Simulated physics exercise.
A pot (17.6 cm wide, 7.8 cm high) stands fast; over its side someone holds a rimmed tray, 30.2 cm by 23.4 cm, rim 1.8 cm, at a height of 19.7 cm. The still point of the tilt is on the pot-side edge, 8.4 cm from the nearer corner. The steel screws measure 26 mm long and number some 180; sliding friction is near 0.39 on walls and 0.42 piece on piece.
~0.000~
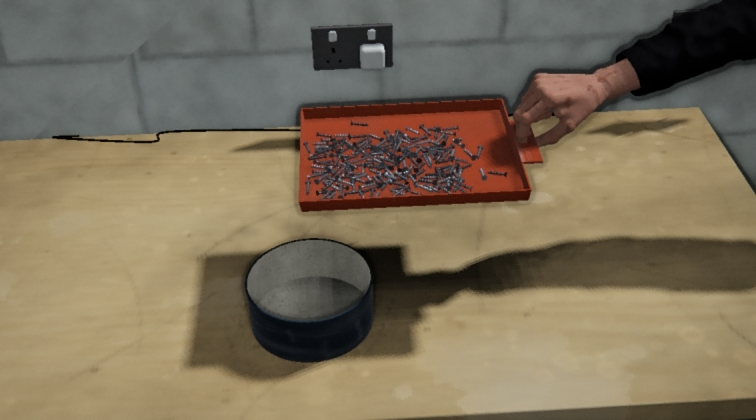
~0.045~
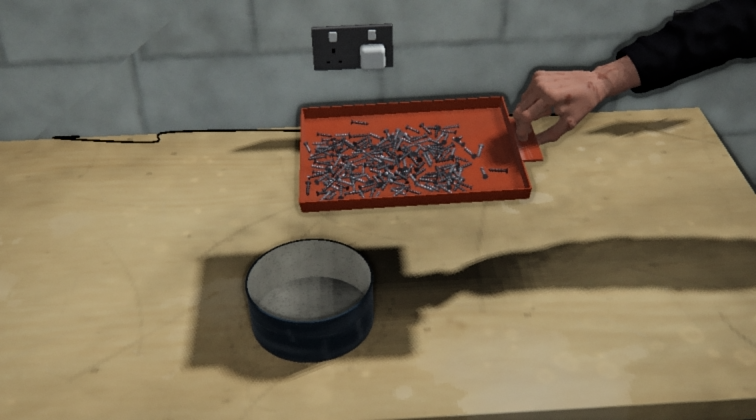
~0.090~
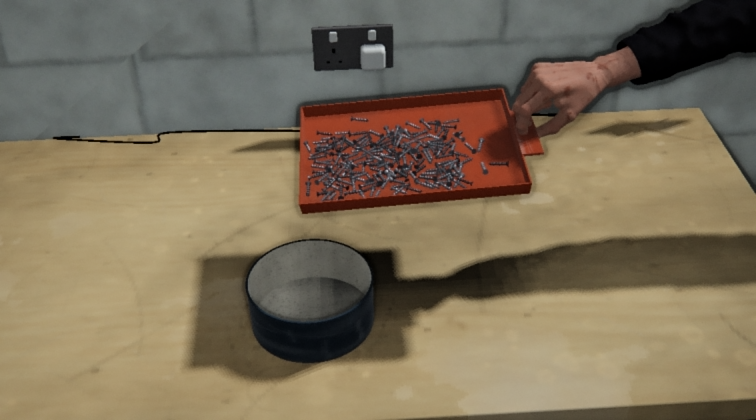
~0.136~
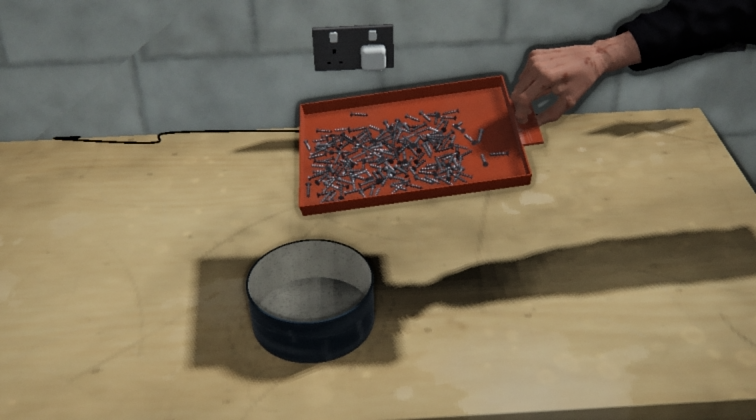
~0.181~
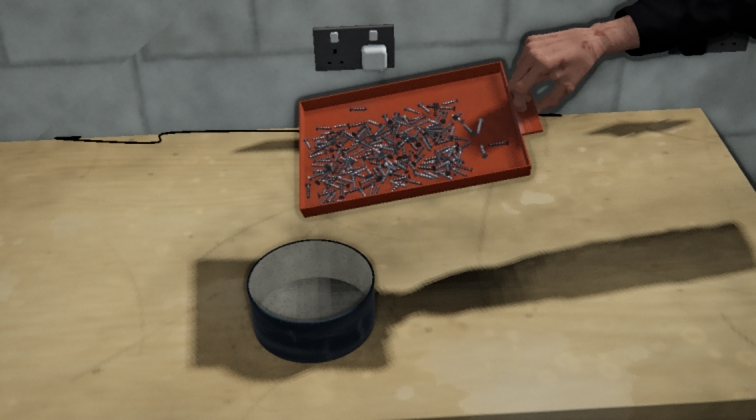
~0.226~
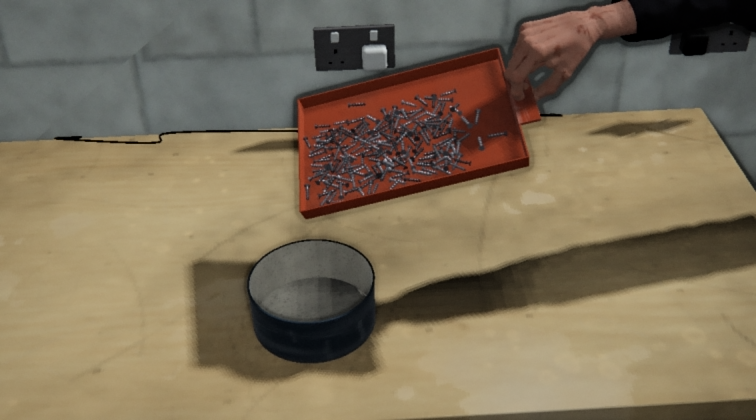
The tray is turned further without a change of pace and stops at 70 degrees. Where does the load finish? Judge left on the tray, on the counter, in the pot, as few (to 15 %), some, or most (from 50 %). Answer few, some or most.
Tray some, counter few, pot most.
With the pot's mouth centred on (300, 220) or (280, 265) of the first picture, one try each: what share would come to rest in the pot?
Some 5 and 75 per cent.
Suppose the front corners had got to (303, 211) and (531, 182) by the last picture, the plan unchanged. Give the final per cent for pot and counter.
Pot 75, counter 5.
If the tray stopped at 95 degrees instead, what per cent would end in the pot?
It would be near 100 per cent.
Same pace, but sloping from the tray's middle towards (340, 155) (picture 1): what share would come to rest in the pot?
Some 15 per cent.
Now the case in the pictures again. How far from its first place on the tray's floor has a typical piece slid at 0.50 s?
About 4 cm.
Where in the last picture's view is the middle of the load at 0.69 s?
Near (317, 181).
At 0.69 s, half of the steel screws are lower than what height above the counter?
Some 22 cm.
After 0.50 s, tilt 43 degrees; the tray holds 100 %, the pot 0 %.
After 0.69 s, tilt 61 degrees; the tray holds 100 %, the pot 0 %.
After 0.99 s, tilt 70 degrees; the tray holds 35 %, the pot 50 %.
By 2.0 s all is still; tray 25 %, counter 5 %, pot 75 %.
